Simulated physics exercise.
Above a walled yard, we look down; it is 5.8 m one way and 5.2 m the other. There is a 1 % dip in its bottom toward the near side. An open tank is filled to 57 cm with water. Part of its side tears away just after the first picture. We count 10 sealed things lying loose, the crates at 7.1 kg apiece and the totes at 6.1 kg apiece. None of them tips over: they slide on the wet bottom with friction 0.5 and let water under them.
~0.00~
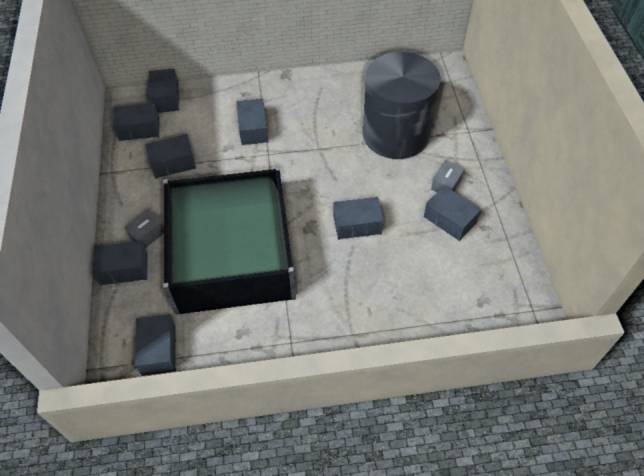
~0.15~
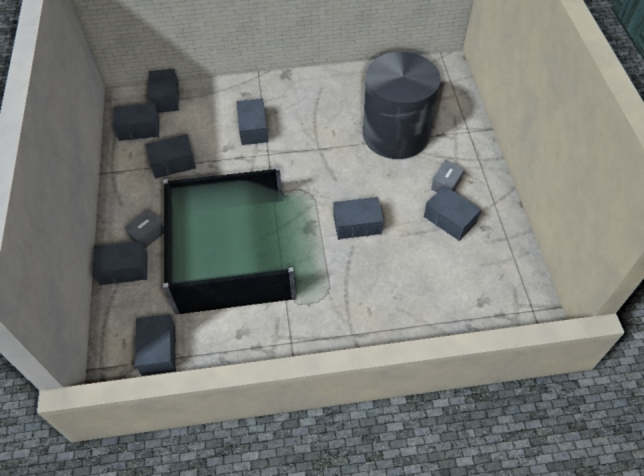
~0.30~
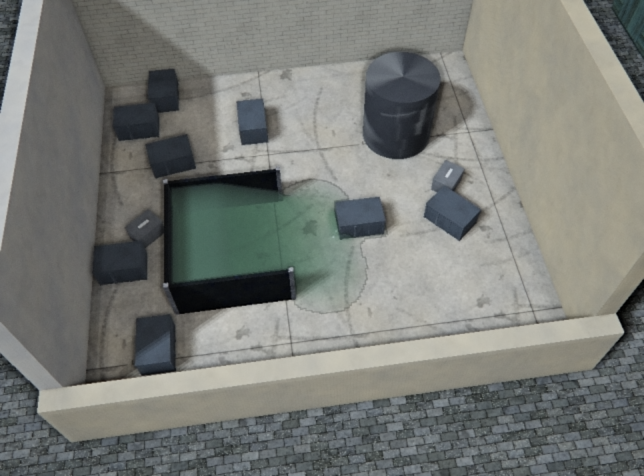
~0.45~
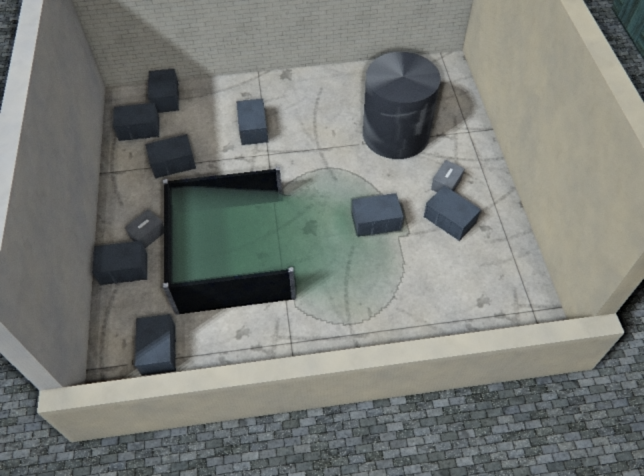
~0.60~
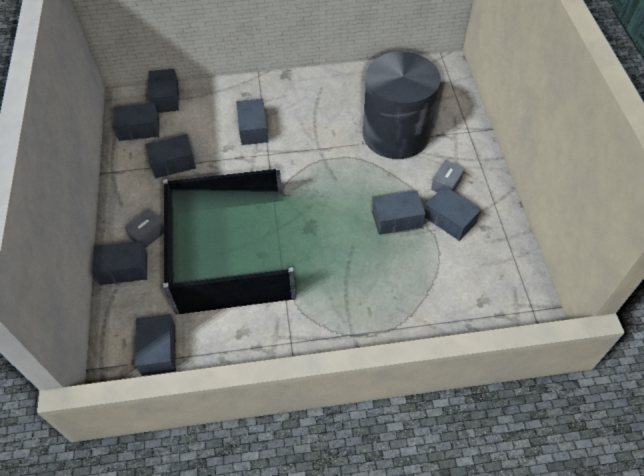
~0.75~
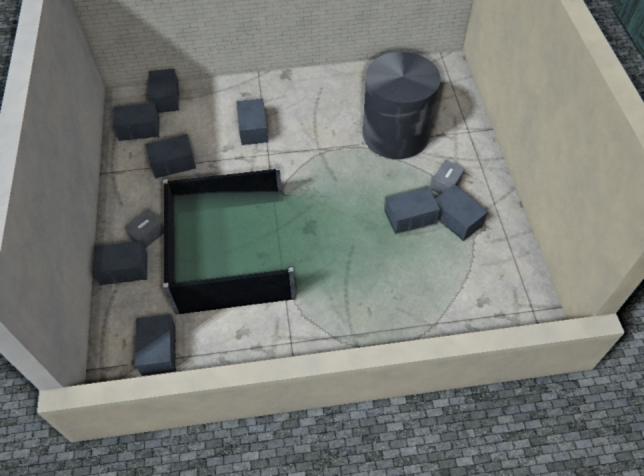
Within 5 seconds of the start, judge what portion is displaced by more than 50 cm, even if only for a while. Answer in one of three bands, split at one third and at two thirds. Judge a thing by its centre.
Under a third.
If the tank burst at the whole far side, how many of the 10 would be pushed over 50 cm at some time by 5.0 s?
Then the count would be 6.
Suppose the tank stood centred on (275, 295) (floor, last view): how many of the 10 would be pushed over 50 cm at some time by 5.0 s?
Result: 3 of them.
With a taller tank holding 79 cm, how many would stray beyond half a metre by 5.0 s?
In that case the number is 3.
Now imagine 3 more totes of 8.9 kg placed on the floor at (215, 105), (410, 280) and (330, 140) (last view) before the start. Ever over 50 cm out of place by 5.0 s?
First stays inside, second goes beyond, third stays inside.
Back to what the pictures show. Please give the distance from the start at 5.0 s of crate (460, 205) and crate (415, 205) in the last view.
30 cm and 100 cm.
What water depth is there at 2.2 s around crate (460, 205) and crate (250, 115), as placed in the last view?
Depth approx. 22 cm / 0 cm.
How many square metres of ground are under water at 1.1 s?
Somewhere around 11.0 m2, roughly.
After 1.1 s 2 of 10 are over 50 cm from their spots; 1 afloat.
After 2.2 s 3 of 10 are over 50 cm from their spots; 3 afloat.
After 3.5 s 3 of 10 are over 50 cm from their spots; 2 afloat.
After 5.0 s 2 of 10 are over 50 cm from their spots, and 3 have been at some point; 2 afloat.
